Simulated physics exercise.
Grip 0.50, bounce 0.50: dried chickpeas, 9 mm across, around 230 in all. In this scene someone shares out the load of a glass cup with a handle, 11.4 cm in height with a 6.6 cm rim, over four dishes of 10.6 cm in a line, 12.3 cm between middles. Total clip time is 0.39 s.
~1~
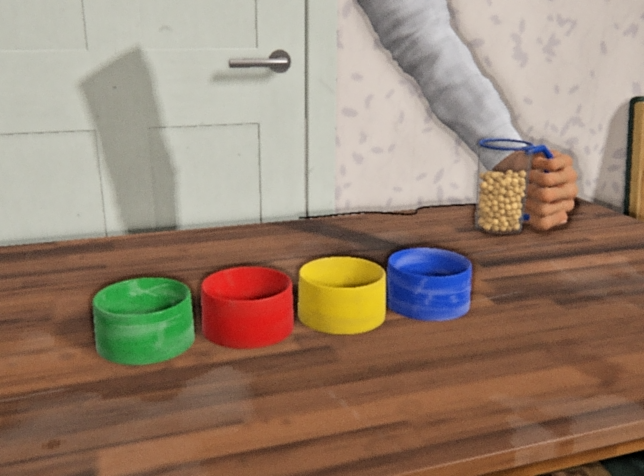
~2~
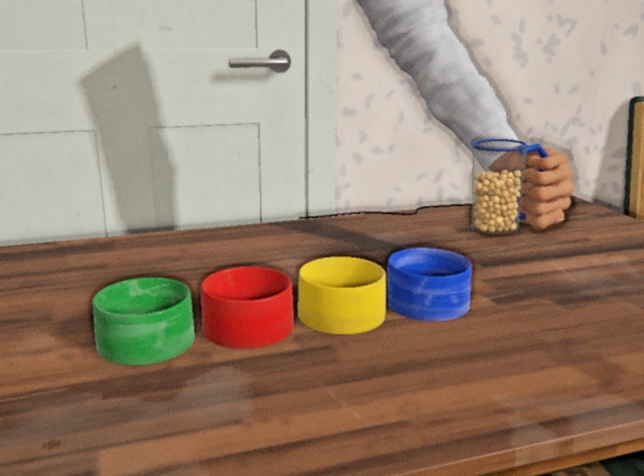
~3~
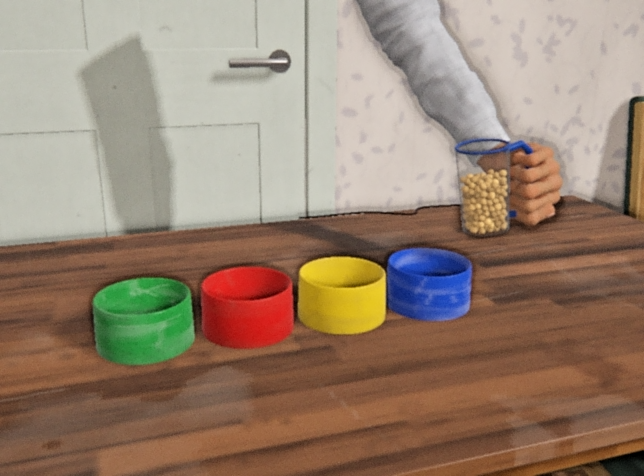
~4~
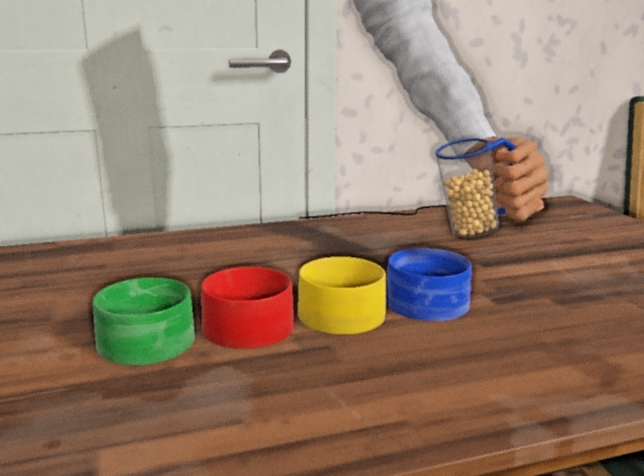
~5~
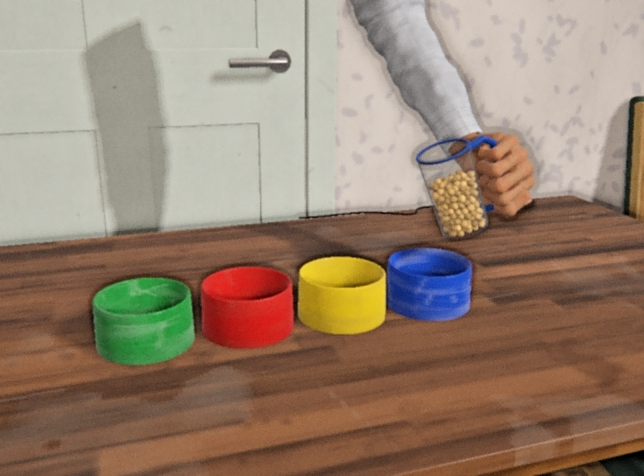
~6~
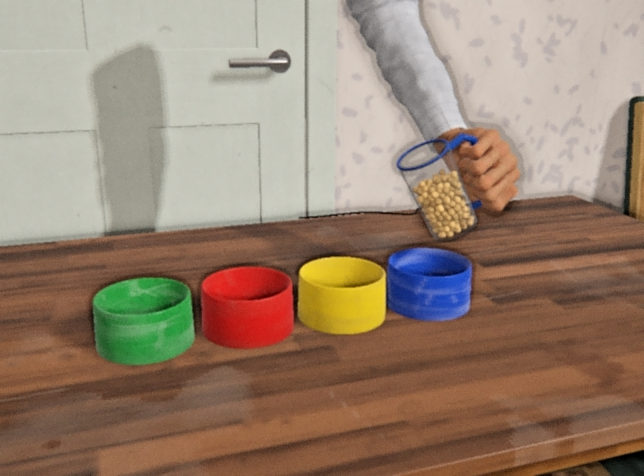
On a wooden table, a hand moves a clear cup of chickpeas left and tilts it toward four coloured dishes in a row.
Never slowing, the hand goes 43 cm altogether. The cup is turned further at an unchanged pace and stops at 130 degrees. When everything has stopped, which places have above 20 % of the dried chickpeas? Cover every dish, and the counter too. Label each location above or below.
Labels - red: Below, blue: Below, green: Above, yellow: Below, counter: Below.
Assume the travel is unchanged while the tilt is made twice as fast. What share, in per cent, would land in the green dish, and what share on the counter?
In the green dish 0; on the counter 10.
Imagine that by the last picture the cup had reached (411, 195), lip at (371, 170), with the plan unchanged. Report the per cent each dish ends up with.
Dish by dish: Red 0 per cent, blue 0 per cent, green 90 per cent, yellow 0 per cent.
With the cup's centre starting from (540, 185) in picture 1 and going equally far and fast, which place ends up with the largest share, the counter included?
The biggest share goes to green.
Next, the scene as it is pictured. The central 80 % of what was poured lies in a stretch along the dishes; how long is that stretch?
It spans about 6 centimetres along the dishes.
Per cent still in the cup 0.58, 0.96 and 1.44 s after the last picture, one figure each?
Going in order, it reads 100, then 95, and finally 0 per cent.
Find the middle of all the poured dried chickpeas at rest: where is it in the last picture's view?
I'd put it at about (136, 329).
Then, 0.58 s after the last picture, tilt 76 degrees; cup holds 100 %.
Then, 0.96 s after the last picture, tilt 108 degrees; cup holds 95 %.
Then, 1.44 s after the last picture, tilt 130 degrees; cup holds 0 %, green 95 %.
In the end, red 0 %, blue 0 %, green 95 %, yellow 0 %, counter 5 %.
